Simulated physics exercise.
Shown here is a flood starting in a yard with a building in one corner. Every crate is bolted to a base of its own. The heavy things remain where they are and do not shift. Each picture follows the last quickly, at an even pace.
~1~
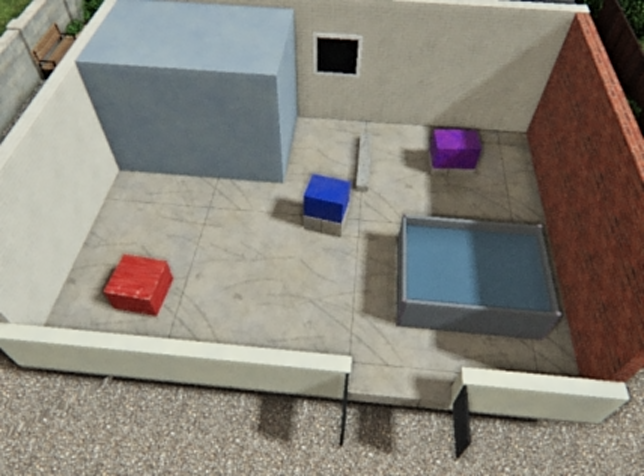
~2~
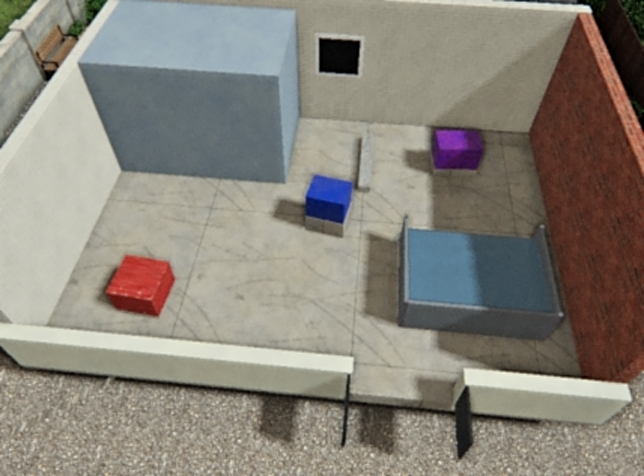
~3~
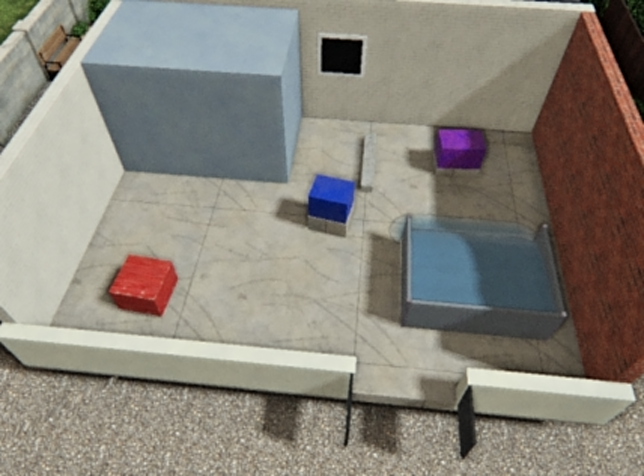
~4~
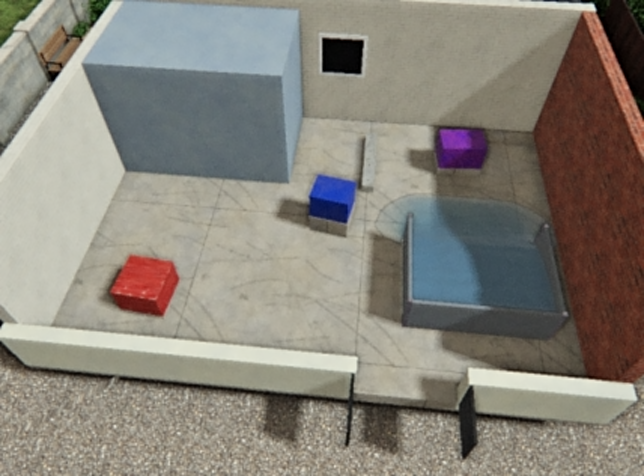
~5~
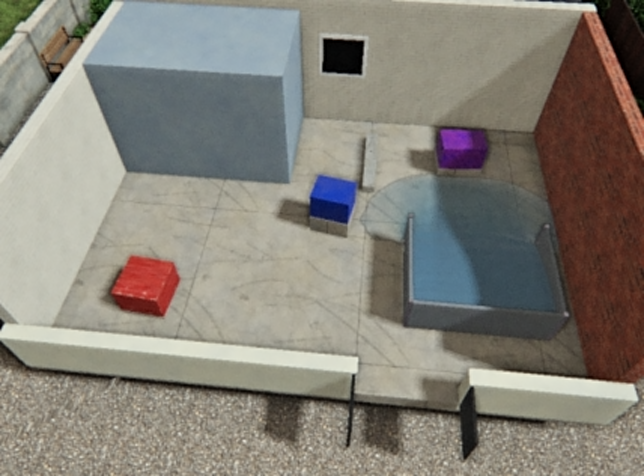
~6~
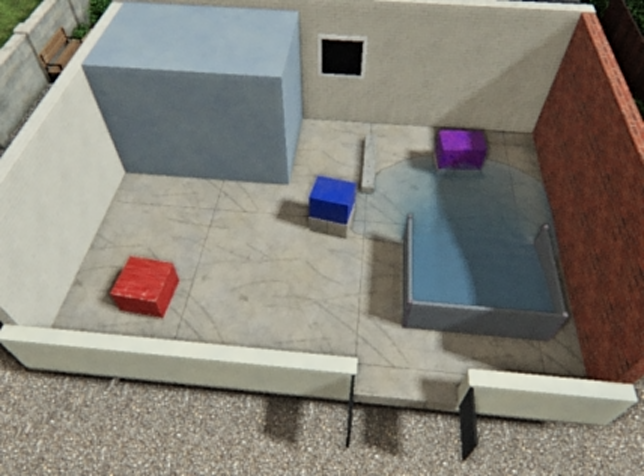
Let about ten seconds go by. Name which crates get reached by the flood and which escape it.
One by one: Red crate: Becomes wet. Blue crate: Remains dry. Purple crate: Becomes wet.
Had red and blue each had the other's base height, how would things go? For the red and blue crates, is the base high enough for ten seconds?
After the swap the red crate avoids the flood while the blue crate is flooded.
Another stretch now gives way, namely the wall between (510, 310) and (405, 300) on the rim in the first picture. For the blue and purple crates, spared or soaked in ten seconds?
Blue crate is not reached; purple crate is not reached.
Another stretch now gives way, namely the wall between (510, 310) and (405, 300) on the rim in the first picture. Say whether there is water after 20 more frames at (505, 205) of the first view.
Submerged.
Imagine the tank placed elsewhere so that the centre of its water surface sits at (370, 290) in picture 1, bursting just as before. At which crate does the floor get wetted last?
I'd go with the red-painted one.
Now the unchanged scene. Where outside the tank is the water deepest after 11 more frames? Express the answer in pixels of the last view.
Estimated pixel: (527, 137).
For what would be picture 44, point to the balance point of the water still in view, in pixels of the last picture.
Close to pixel (420, 218).
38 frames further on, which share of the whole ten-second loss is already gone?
Somewhere around 10 per cent, I'd say.
A moment on, water covers 25 % of the floor; the red crate not reached, the blue crate water round its plinth, the purple crate water round its plinth.
Next, water covers 35 % of the floor; the red crate not reached, the blue crate water round its plinth, the purple crate water round its plinth.
Then, water covers 40 % of the floor; the red crate not reached, the blue crate water round its plinth, the purple crate water round its plinth.
Later, water covers 75 % of the floor; the red crate water round its plinth, the blue crate water round its plinth, the purple crate water round its plinth.
In the end, water covers 85 % of the floor; the red crate was topped, the blue crate stayed above the water, the purple crate was topped.
